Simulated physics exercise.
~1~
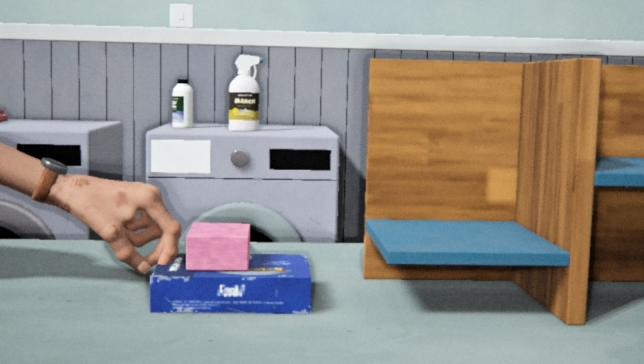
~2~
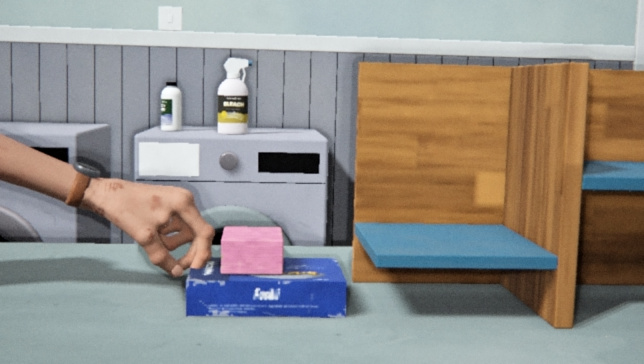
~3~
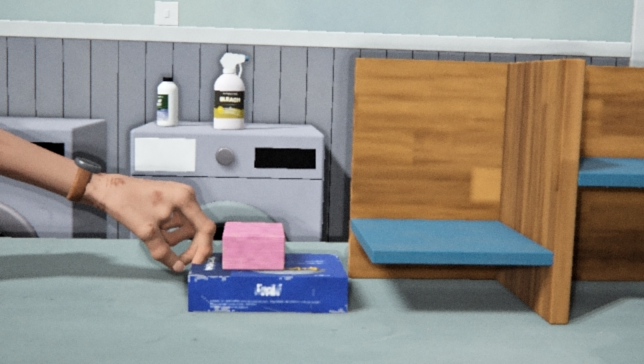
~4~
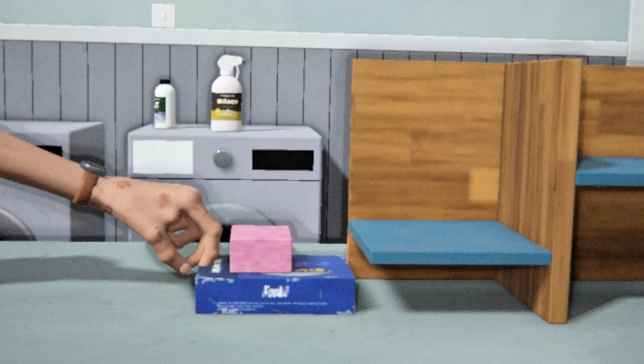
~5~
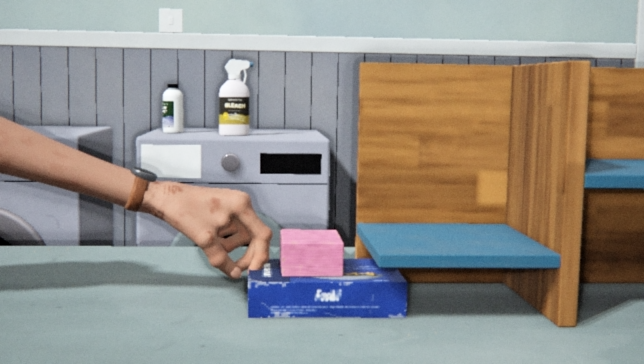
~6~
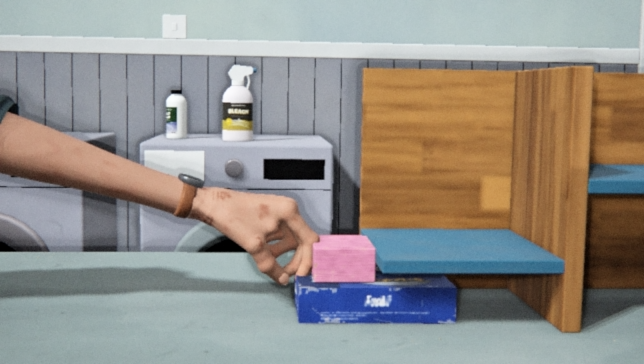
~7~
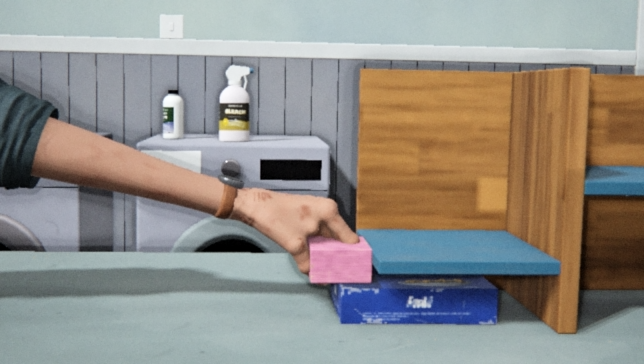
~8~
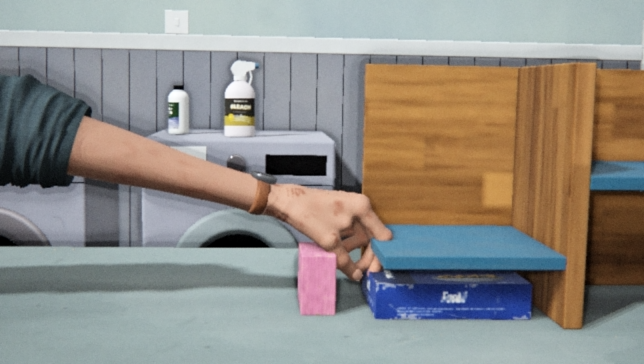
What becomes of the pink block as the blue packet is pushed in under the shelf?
It gets scraped off its spot on top of the packet by the shelf edge. It ends up standing on its end to the left of the shelf.
